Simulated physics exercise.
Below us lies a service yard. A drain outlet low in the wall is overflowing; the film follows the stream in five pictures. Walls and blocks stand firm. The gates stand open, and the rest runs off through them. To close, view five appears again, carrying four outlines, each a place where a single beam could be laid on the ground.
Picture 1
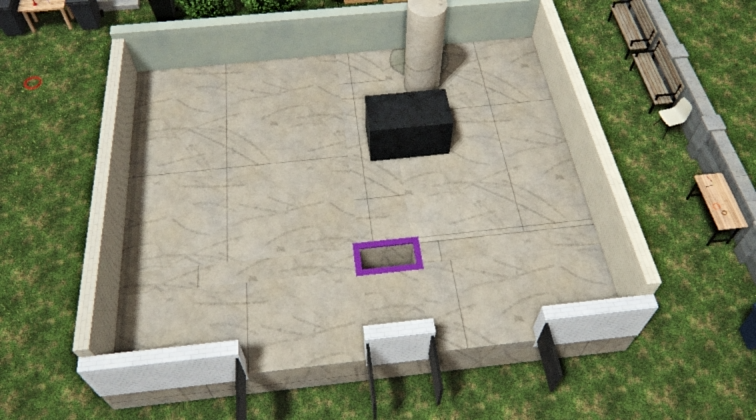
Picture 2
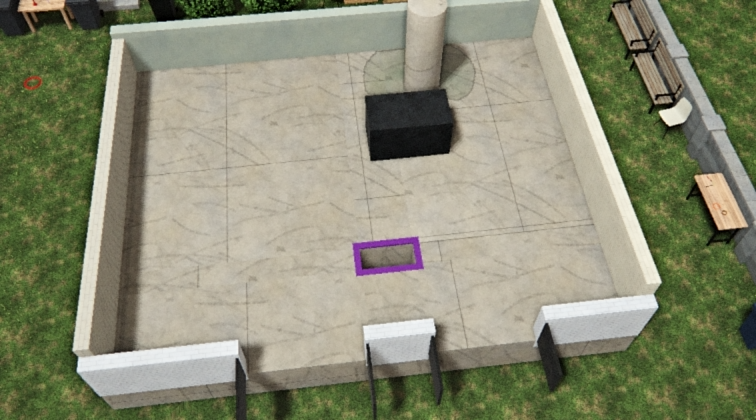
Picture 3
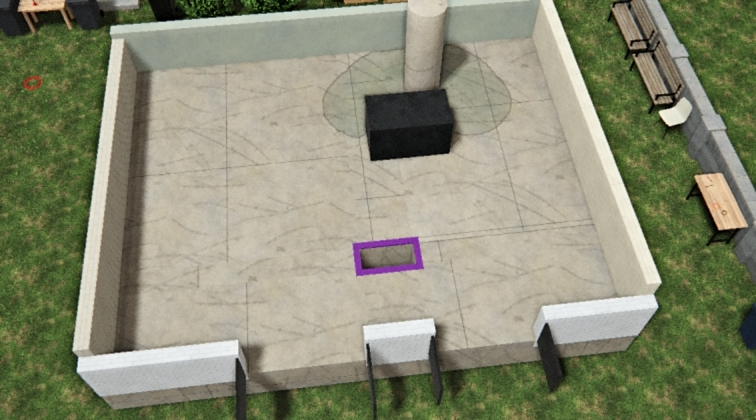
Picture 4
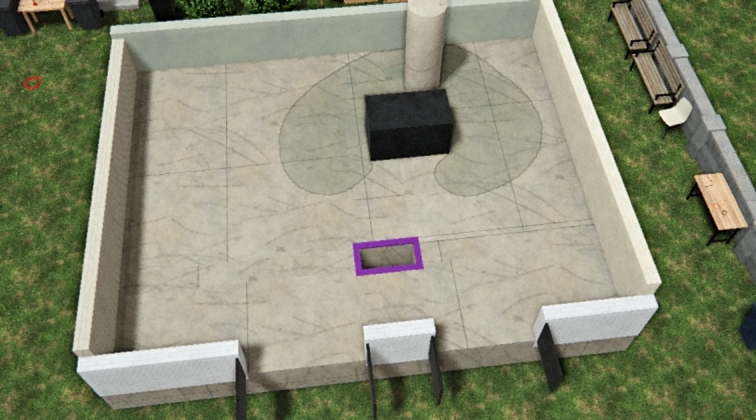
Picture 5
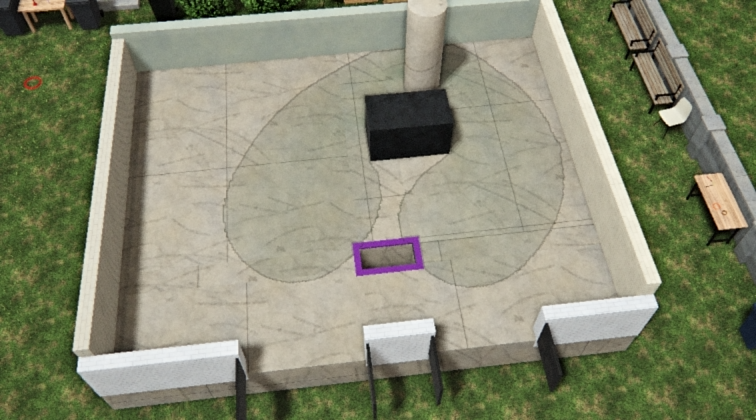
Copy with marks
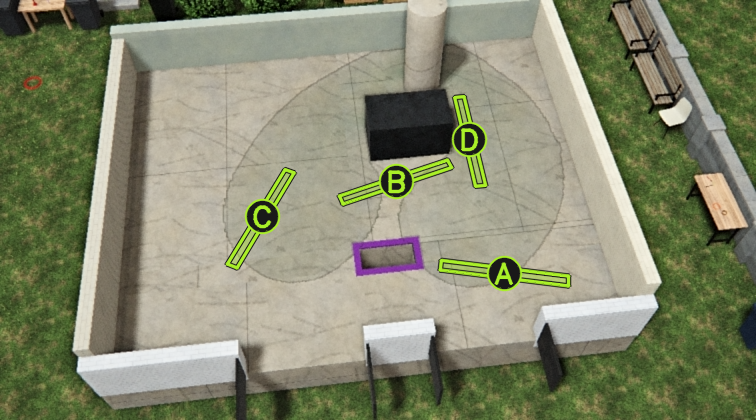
At the start, a walled yard lies mostly dry, with a pale column behind a black block and a purple-edged drain nearer the front. A thin wet patch spreads from the column's foot, parts around the block into two lobes, and widens toward the front, leaving the drain dry.
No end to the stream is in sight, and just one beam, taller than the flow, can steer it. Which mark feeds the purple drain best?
A works best here.
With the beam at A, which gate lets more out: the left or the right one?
The left one.
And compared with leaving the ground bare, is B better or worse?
Position B is worse.
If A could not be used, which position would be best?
C it is.
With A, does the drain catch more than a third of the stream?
No.
On the marked copy, A from (440, 265) to (568, 280); B from (341, 199) to (449, 163); C from (232, 265) to (289, 171); D from (480, 185) to (459, 97).
With A, about 21 % of the stream goes into the purple drain, about 73 % out by the gates.
With B, about 5 % of the stream goes into the purple drain, about 89 % out by the gates.
With C, about 9 % of the stream goes into the purple drain, about 85 % out by the gates.
With D, about 6 % of the stream goes into the purple drain, about 89 % out by the gates.
